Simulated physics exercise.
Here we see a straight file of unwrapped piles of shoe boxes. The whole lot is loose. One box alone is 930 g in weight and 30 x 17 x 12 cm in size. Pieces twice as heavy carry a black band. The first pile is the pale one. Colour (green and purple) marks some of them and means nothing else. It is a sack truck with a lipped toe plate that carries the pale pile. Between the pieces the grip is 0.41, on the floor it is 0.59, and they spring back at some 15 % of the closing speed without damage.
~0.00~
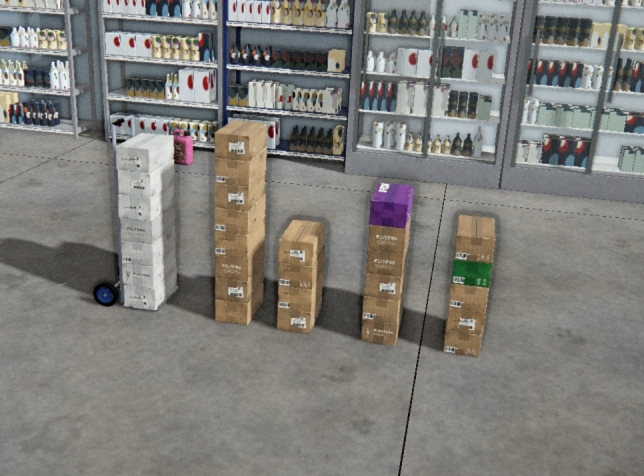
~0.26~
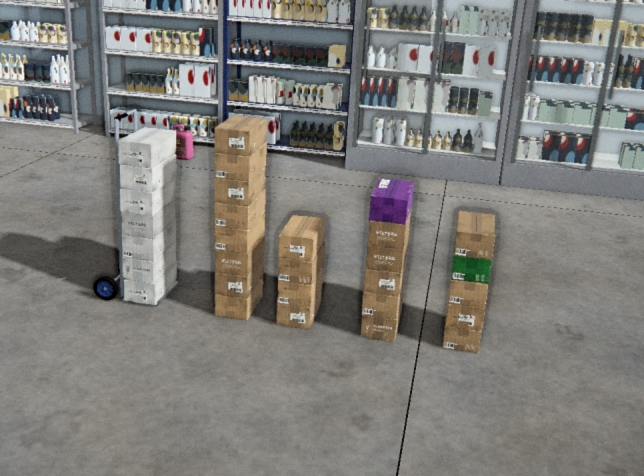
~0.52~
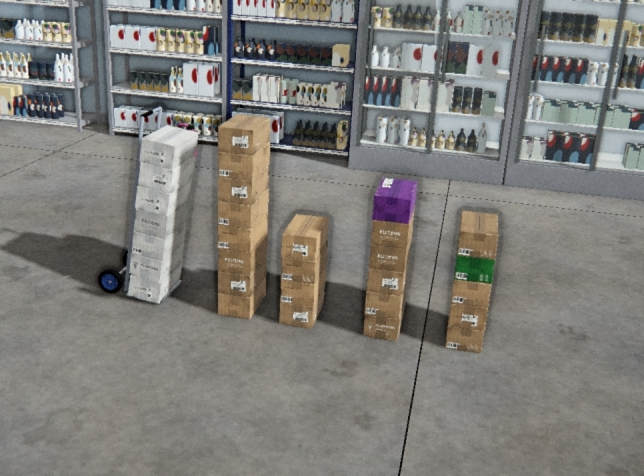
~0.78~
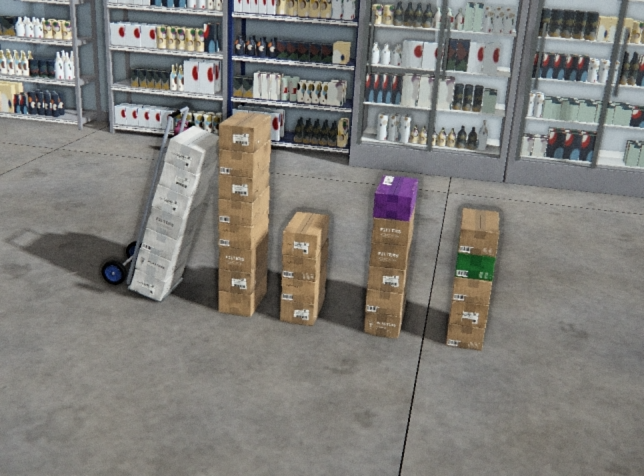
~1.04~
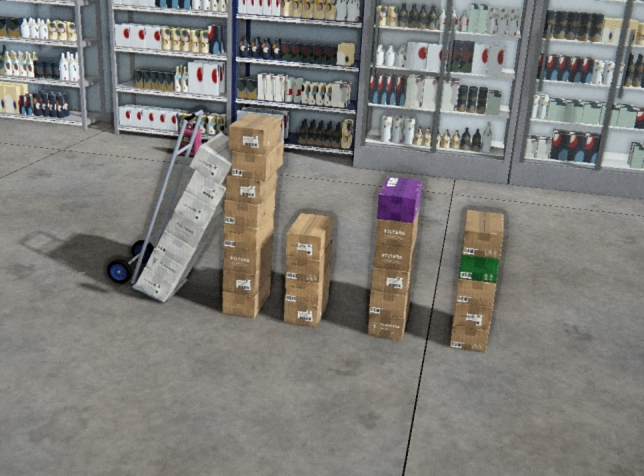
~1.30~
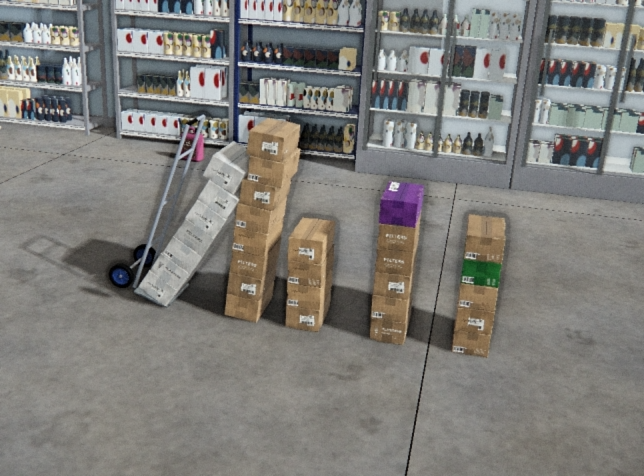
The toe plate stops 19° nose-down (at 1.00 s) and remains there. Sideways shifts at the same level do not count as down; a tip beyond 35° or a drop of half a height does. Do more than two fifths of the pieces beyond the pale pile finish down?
Yes.
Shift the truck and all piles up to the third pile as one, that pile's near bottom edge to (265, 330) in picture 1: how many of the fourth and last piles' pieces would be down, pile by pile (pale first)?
Then fourth pile 5 and last pile 5.
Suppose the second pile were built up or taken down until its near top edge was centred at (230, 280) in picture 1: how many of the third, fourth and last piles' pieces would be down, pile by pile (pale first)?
You'd get third 2, fourth 0 and last 0.
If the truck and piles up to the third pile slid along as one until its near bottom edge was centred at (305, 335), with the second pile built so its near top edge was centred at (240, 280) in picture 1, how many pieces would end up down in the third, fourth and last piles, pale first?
The tally would be third 0, then fourth 0, then last 0.
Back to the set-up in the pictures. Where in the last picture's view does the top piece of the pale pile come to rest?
Somewhere about (321, 253).
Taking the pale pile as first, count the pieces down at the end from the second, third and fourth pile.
From the second pile 8, from the third pile 4 and from the fourth pile 6.
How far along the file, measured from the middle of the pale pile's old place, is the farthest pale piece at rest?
About 85 cm along the file.
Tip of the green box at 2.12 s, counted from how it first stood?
Tilt from start: Approx. 0 degrees.
Around 1.72 s, 7 of the pale pile down; none of the 23 other boxes down, 9 disturbed.
Around 2.12 s, 7 of the pale pile down; 9 of the 23 other boxes down; purple box tipped 14°.
Around 2.70 s, 7 of the pale pile down; 22 of the 23 other boxes down; green box tipped 57°, 24 cm lower; purple box tipped 18°, 29 cm lower.
Finally (3.8 s), 7 of the pale pile down; 23 of the 23 other boxes down; green box upside down; purple box upside down. That is 100 per cent.
